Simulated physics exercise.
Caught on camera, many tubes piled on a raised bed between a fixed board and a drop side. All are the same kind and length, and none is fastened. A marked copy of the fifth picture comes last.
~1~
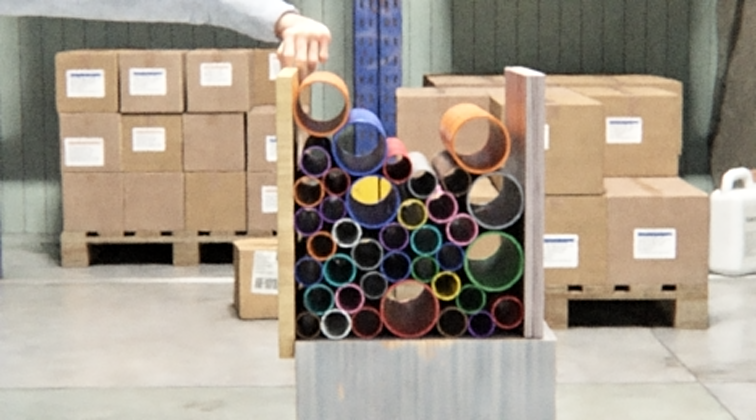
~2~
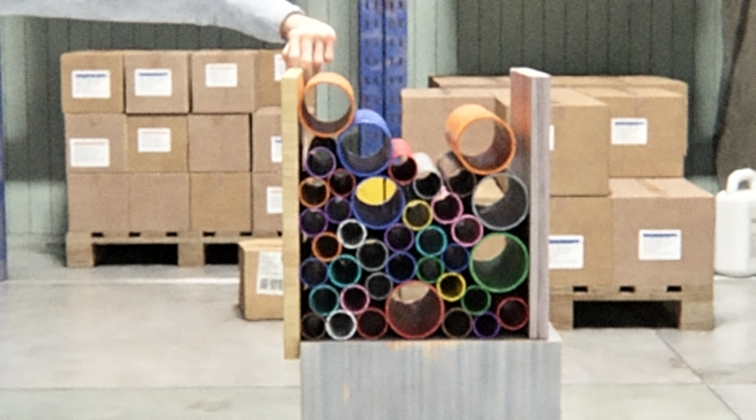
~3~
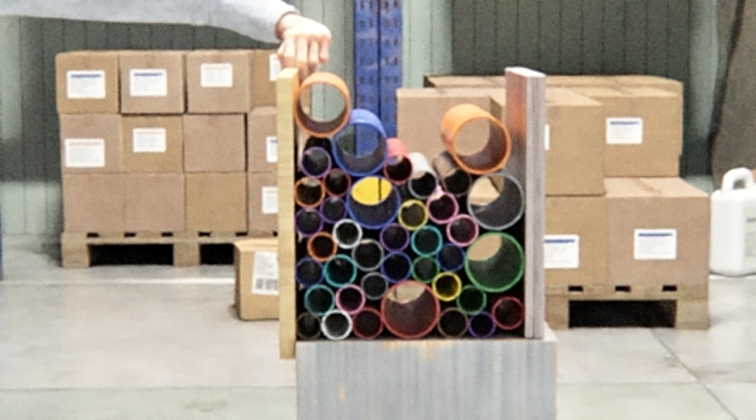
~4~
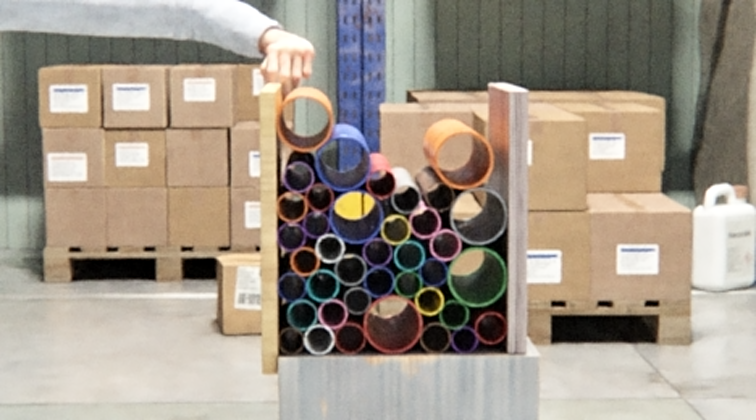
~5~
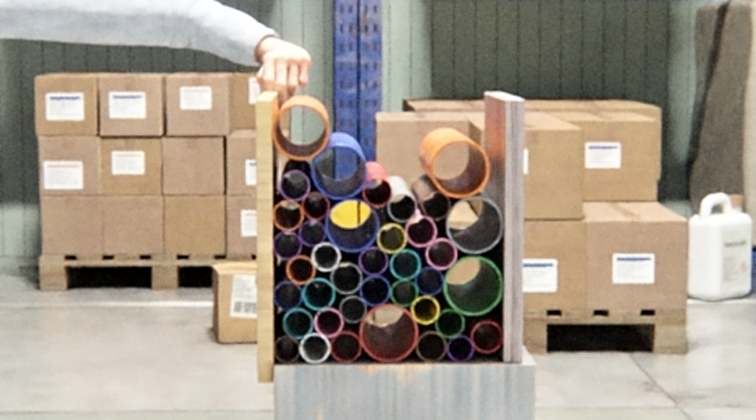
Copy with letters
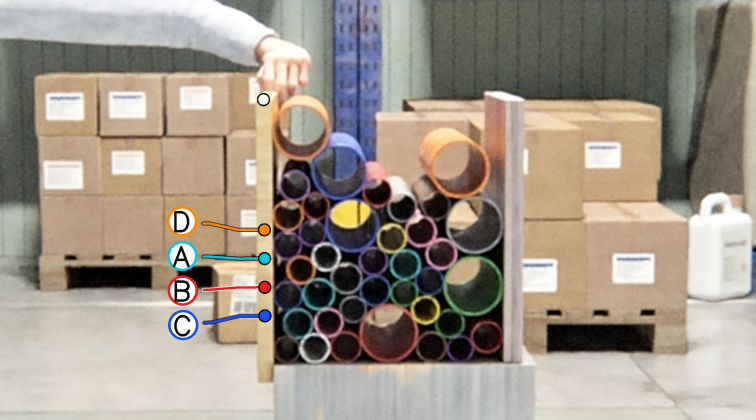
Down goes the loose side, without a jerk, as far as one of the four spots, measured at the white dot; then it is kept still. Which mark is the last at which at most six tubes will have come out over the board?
The last mark within the limit is A.
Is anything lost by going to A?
Yes, at A.
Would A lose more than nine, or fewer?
Fewer than nine.
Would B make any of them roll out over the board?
Yes, at B.
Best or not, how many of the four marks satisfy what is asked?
Two of the four.
On the marked copy, A at (264, 259); B at (265, 287); C at (265, 316); D at (264, 230); the white dot at (263, 99).
With A. Early on, top of the board (272, 168).
Further on, top of the board (273, 246).
At the end, top of the board (273, 258), two out over the board.
As for the rest, B more than six out over the board; C more than six out over the board; D one out over the board.
